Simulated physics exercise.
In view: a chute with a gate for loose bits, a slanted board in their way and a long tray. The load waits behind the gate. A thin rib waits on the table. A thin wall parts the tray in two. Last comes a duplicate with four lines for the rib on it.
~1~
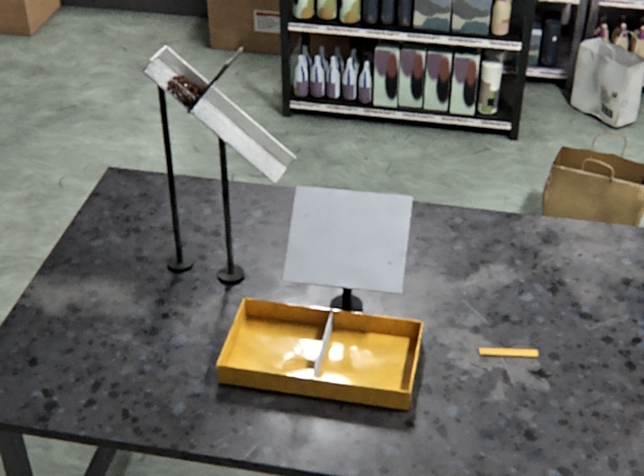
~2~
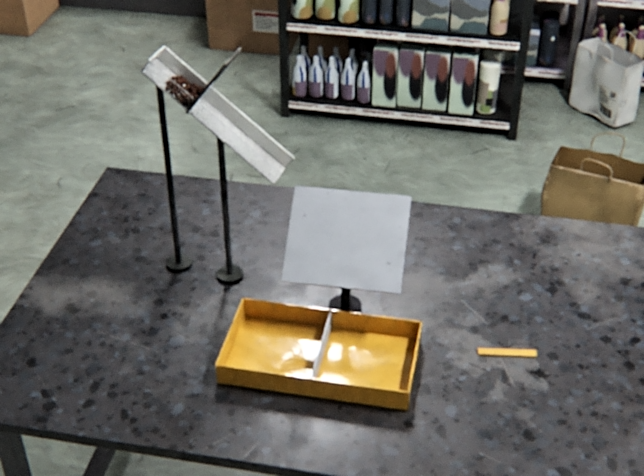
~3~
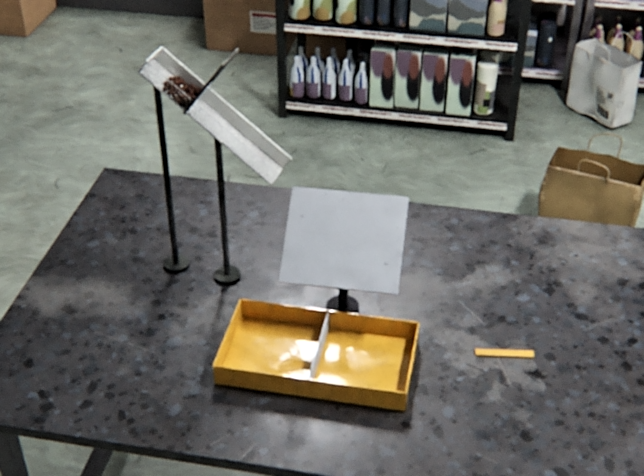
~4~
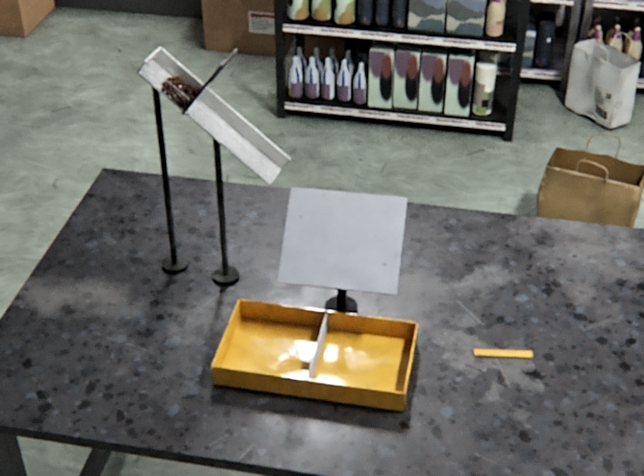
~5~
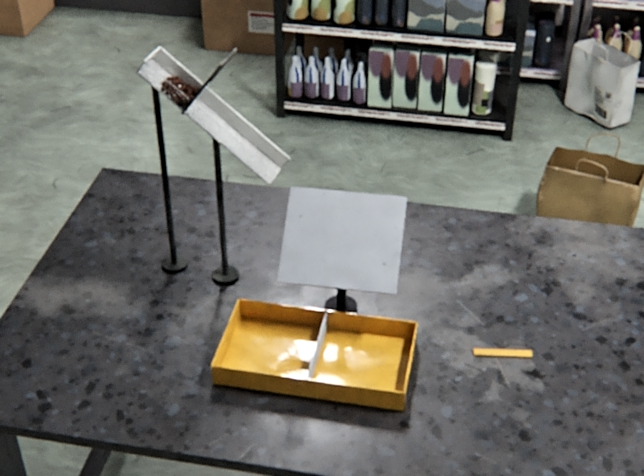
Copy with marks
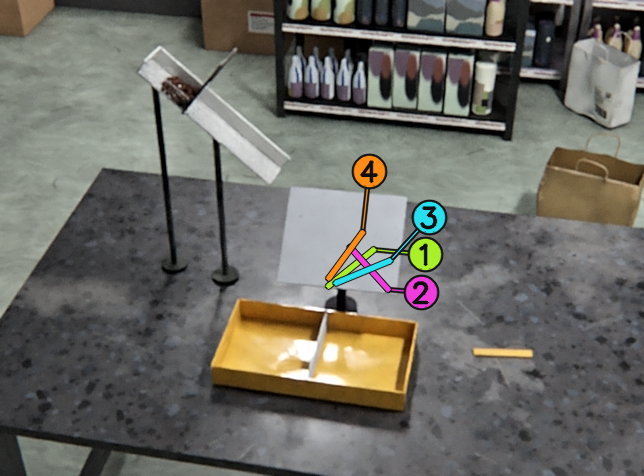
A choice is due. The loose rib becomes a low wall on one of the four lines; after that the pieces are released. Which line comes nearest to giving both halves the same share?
Use line 3.
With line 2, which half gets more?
The right half.
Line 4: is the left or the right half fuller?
More lands on the left.
On the marked copy, line 1 from (373, 249) to (328, 286); line 2 from (350, 247) to (388, 289); line 3 from (390, 260) to (335, 283); line 4 from (362, 232) to (328, 278).
With 1, of what is caught, the larger part in the left half, about a tenth in the right.
With 2, of what is caught, about a tenth in the left half, the larger part in the right.
With 3, of what is caught, roughly two thirds in the left half, roughly a third in the right.
With 4, of what is caught, the larger part in the left half, about a tenth in the right.
